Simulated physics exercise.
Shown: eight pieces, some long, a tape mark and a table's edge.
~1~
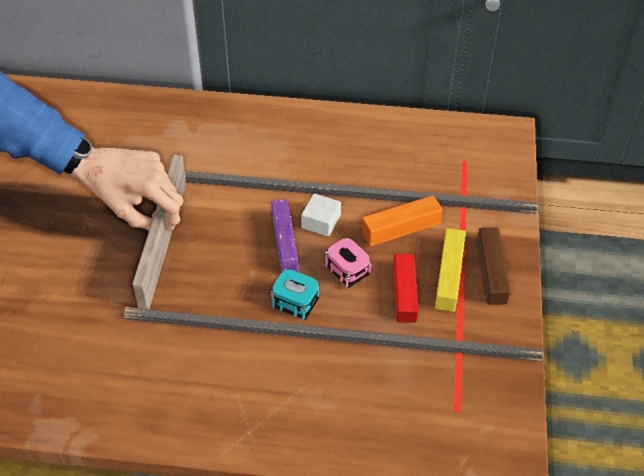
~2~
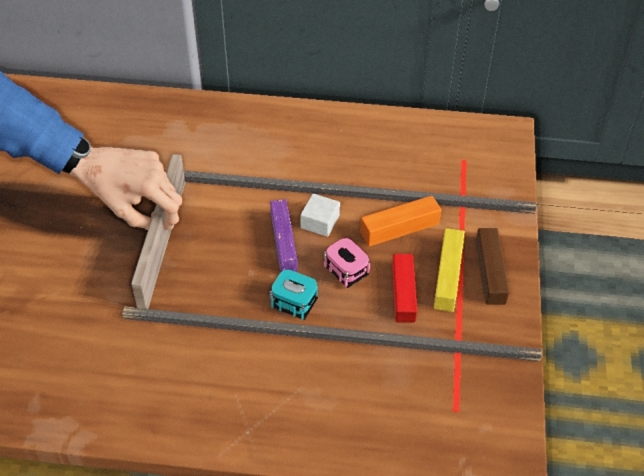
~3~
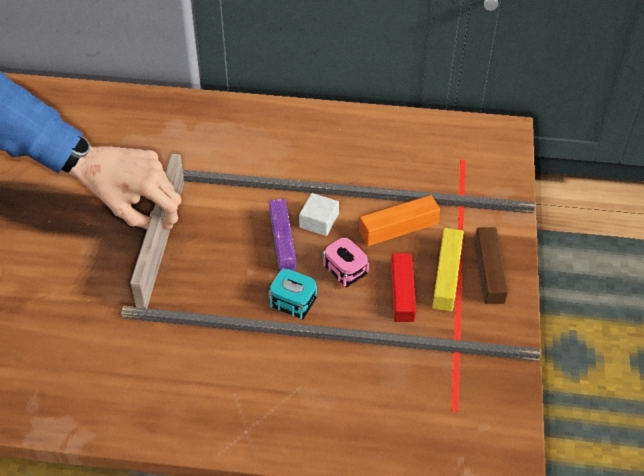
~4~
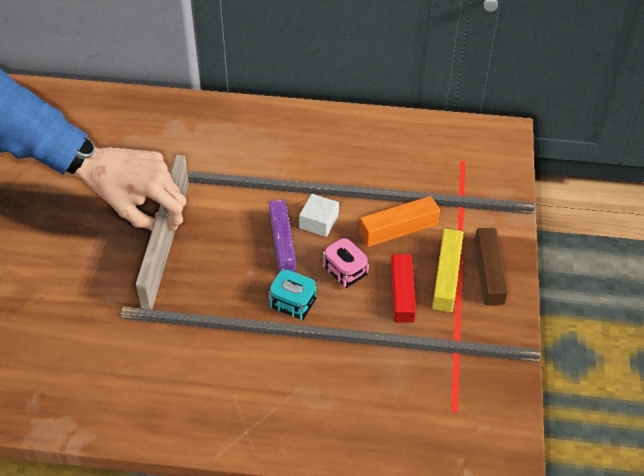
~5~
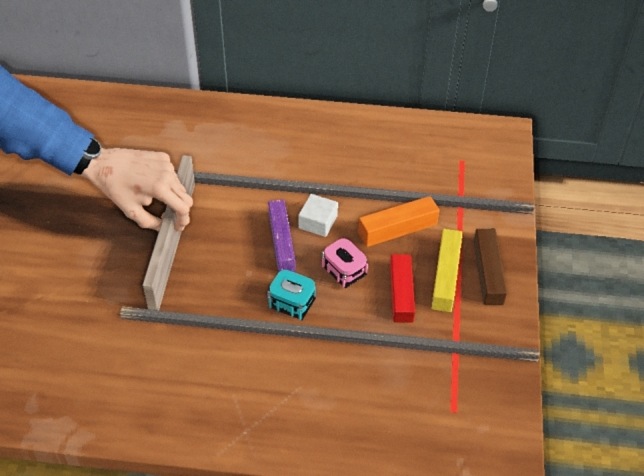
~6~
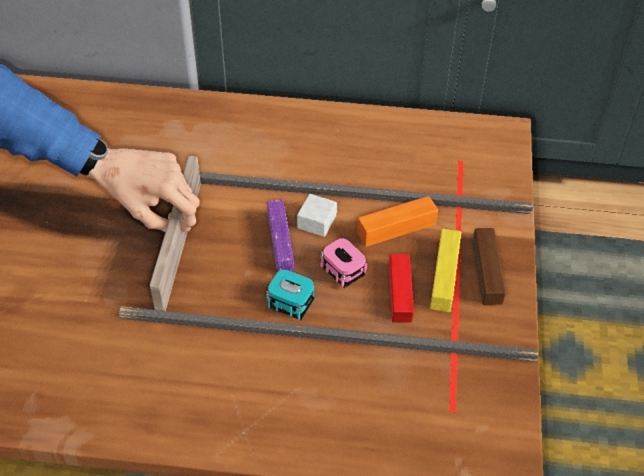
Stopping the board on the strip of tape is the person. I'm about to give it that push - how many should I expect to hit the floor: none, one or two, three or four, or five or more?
Expect one or two.
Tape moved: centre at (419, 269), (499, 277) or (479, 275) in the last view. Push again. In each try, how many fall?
Counts per try: 0; 4; 2.
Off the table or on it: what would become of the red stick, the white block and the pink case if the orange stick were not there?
Red stick: Is still there; white block: Is still there; pink case: Is still there.
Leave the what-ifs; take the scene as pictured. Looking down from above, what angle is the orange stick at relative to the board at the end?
Around 20 degrees.
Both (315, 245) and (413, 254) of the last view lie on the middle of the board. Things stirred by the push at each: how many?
The count is 5 at the first point and 8 at the second.
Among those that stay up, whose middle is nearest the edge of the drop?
Answer: The yellow bar.
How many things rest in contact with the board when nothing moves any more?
I count 3 of them.
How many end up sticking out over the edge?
Overhanging: 1.
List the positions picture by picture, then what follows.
In the first picture, brown stick (493, 265); yellow bar (450, 269); red stick (405, 288); board (161, 230); tape (462, 272).
In the second picture, yellow bar (449, 269); orange stick (401, 221).
In the third picture, red stick (403, 287); board (159, 229).
In the fourth picture, brown stick (491, 266); turquoise case (293, 295).
In the fifth picture, yellow bar (447, 270); white block (318, 215).
In the sixth picture, brown stick (489, 266); yellow bar (446, 270); red stick (401, 288); board (177, 231); tape (457, 273).
Soon after, none off yet; brown stick at rest near (489, 266); yellow bar at rest near (446, 270); red stick at rest near (401, 288).
After that, none off yet; brown stick at rest near (489, 266); yellow bar at rest near (446, 270); red stick moving near (410, 289).
And then, none off yet; brown stick displaced a little near (512, 266); yellow bar displaced a little near (494, 274); red stick displaced about its own width near (472, 300).
In the end, the number that fall off is one or two; gone, brown stick.
